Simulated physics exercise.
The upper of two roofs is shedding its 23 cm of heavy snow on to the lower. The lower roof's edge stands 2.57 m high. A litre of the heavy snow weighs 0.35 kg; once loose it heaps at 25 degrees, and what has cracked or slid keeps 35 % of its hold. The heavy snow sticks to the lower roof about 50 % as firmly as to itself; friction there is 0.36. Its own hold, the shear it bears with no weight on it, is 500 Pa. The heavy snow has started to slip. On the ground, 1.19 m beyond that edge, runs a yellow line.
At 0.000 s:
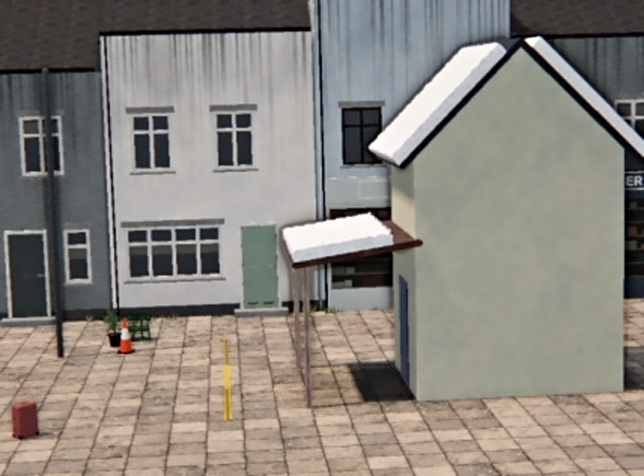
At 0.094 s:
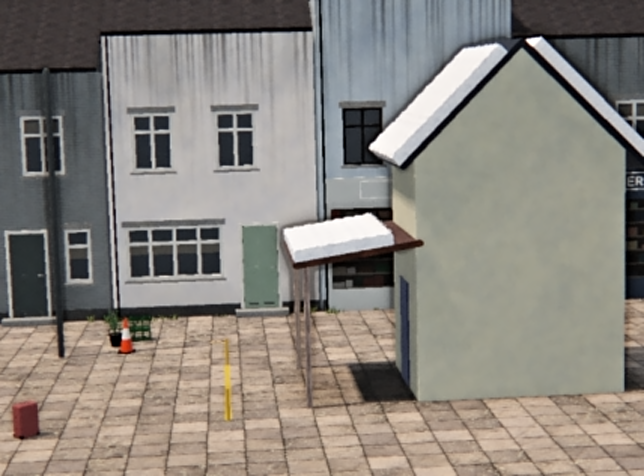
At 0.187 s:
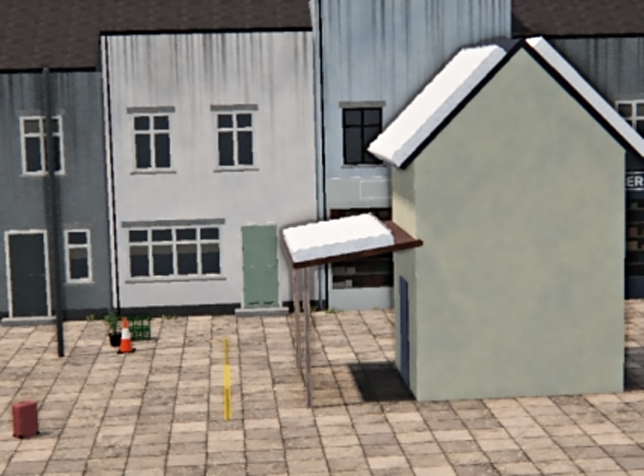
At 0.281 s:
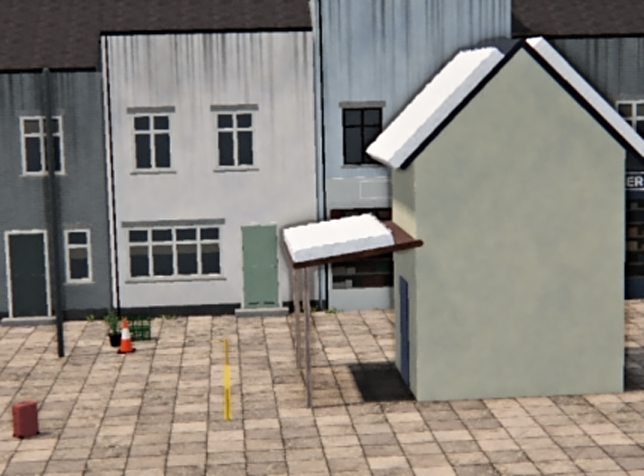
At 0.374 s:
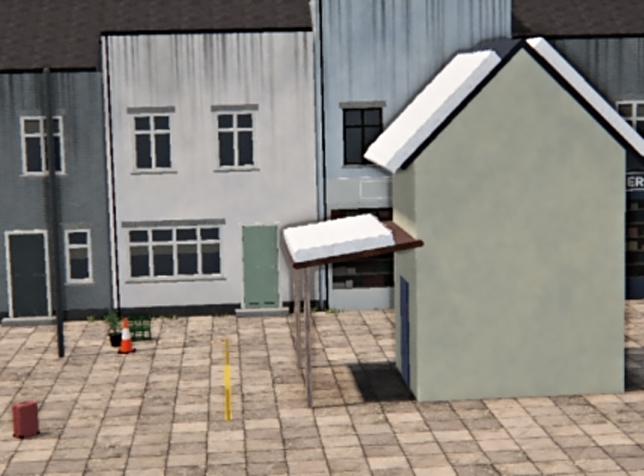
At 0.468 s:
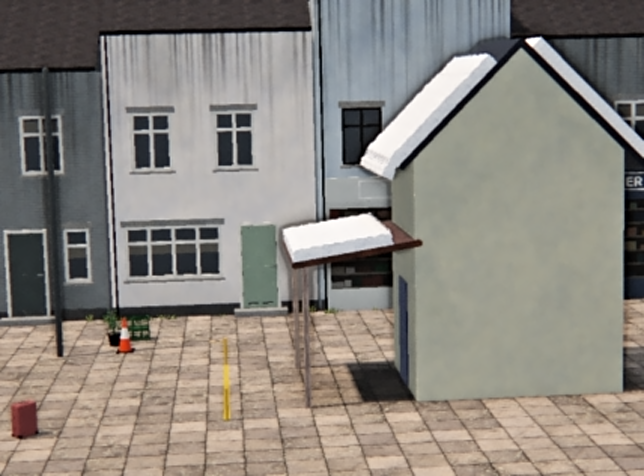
Thick white snow lies on the left slope of a pale green gabled building in a paved square, seen from a raised, unmoving view. Below it, more snow covers a small brown lean-to roof on posts, with a yellow line, an orange cone and a red bin to the left and grey, white and blue houses behind. The upper snow creeps, then slides slightly faster down-left, its lower end jutting past the roof's edge.
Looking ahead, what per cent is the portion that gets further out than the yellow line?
The portion that gets further out than the yellow line is near 15 %.
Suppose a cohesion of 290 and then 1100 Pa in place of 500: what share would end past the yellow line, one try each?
In turn about 30 %, 0 %.
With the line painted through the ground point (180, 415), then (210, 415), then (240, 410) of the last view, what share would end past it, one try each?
In turn about 4 %, 10 %, 20 %.
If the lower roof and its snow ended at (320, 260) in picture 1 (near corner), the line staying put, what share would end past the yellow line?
In that case some 25 per cent.
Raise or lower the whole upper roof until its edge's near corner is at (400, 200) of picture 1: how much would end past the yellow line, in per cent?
In that case some 0 per cent.
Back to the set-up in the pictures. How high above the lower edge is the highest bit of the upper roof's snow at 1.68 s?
Some 0.9 m.
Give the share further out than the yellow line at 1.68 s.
Near 0 %.
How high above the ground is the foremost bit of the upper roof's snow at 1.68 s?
Some 2.8 m.
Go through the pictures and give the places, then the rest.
Foremost bit of the heavy snow at (398, 159), in the first picture.
Foremost bit of the heavy snow at (398, 159), its middle shifted 10 mm, in the second picture.
Foremost bit of the heavy snow at (397, 161), its middle shifted 3.9 cm, 1 % of it past the upper edge, in one piece, in the third picture.
Foremost bit of the heavy snow at (395, 153), its middle shifted 9.0 cm, 4 % of it past the upper edge, in one piece, in the fourth picture.
Foremost bit of the heavy snow at (392, 162), its middle shifted 16 cm, 7 % of it past the upper edge, in one piece, in the fifth picture.
Foremost bit of the heavy snow at (386, 166), its middle shifted 26 cm, 10 % of it past the upper edge, cracking, in the sixth picture.
After 1.02 s, none is below the lower edge and 0 % is past the line.
After 1.68 s, none is below the lower edge and 0 % is past the line.
After 2.34 s, 26 % is below the lower edge and 0 % is past the line.
After 3.00 s, 35 % is below the lower edge and 14 % is past the line.
After 4.00 s, 37 % is below the lower edge and 15 % is past the line.
